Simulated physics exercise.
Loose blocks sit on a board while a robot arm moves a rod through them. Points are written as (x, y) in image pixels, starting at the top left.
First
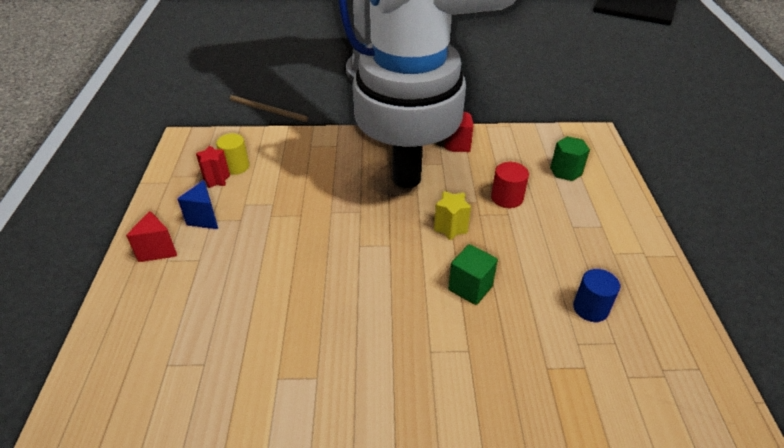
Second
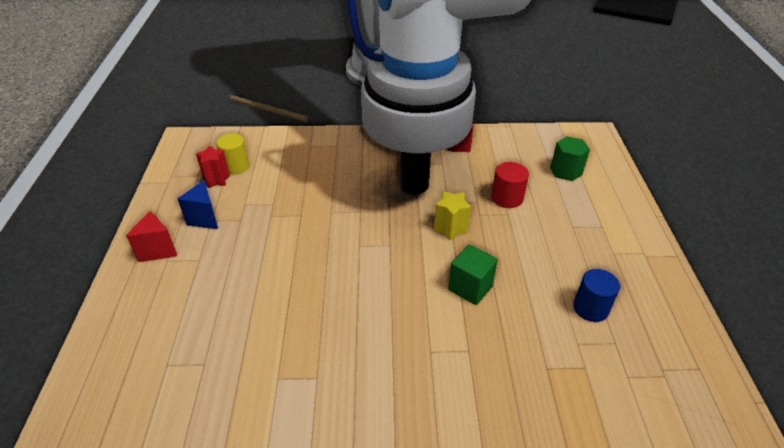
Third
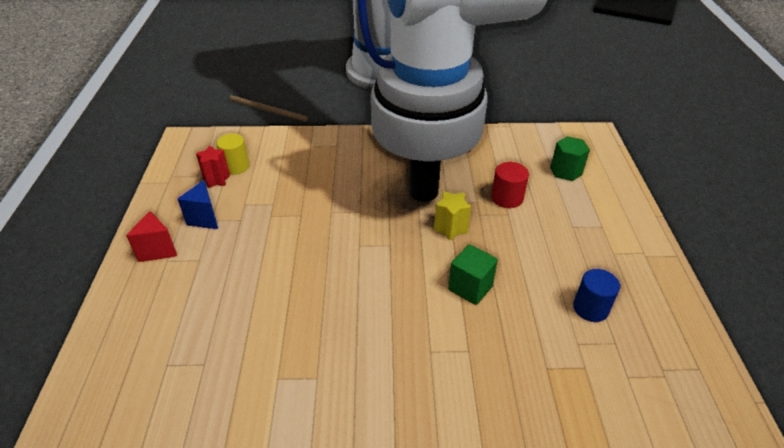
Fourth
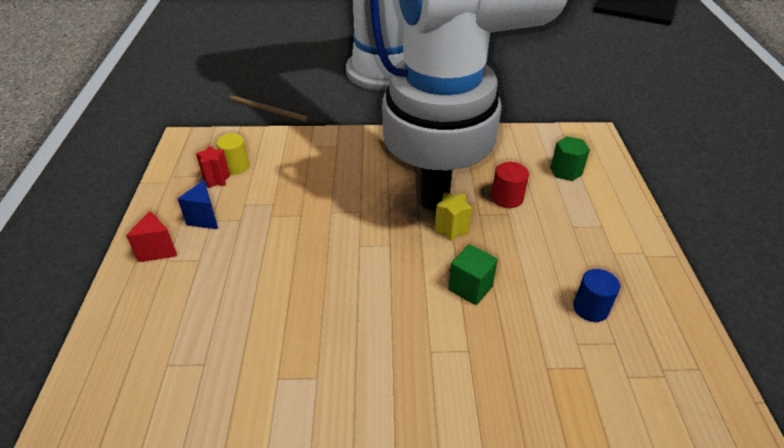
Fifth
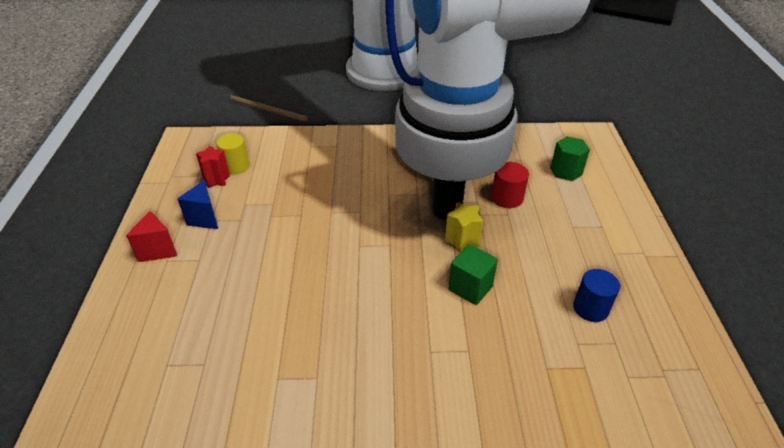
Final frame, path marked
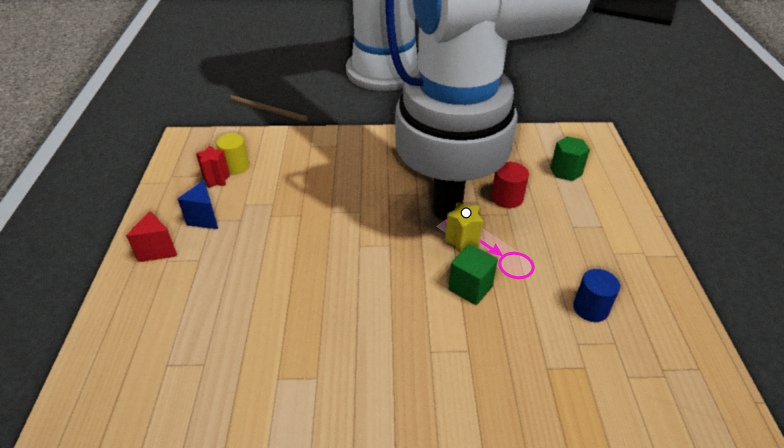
Robot arm moving its black rod toward the viewer and right among coloured blocks, nudging the yellow star-shaped block slightly.
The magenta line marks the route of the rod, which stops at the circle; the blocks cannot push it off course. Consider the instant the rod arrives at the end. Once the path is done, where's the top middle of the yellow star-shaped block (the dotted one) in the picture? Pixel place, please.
I'd place it at (507, 256), taking the centre of its top.
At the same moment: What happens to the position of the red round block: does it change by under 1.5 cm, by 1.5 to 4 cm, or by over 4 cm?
It shifts under 1.5 cm.
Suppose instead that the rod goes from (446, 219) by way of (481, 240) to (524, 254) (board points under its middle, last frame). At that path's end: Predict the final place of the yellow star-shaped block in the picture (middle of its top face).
Just about (491, 238).
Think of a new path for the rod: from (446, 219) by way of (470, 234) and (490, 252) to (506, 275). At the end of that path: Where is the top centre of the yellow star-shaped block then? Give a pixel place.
The top centre is at (500, 271).
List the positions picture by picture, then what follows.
In the first frame, tip of the rod (407, 179), middles of tops, yellow star-shaped block (454, 201), green square piece (475, 260), red round block (512, 171).
In the second frame, rod (415, 185), nothing pushed.
In the third frame, rod (424, 193), nothing pushed.
In the fourth frame, rod (435, 201), nothing pushed.
In the fifth frame, rod (447, 210), yellow star-shaped block (466, 213), green square piece (475, 260), red round block (512, 171).
The line goes straight from (446, 219) to (516, 265); the dot is on the yellow star-shaped block.
What follows on the original path. One third of the way, rod (470, 225); yellow star-shaped block (479, 229), turned 40° clockwise.
Two thirds of the way, rod (494, 240); yellow star-shaped block (493, 243), turned 70° clockwise; green square piece (475, 264).
At the end, rod (518, 256); yellow star-shaped block (507, 256), turned 95° clockwise; green square piece (474, 266), turned 25° clockwise; red round block unmoved.
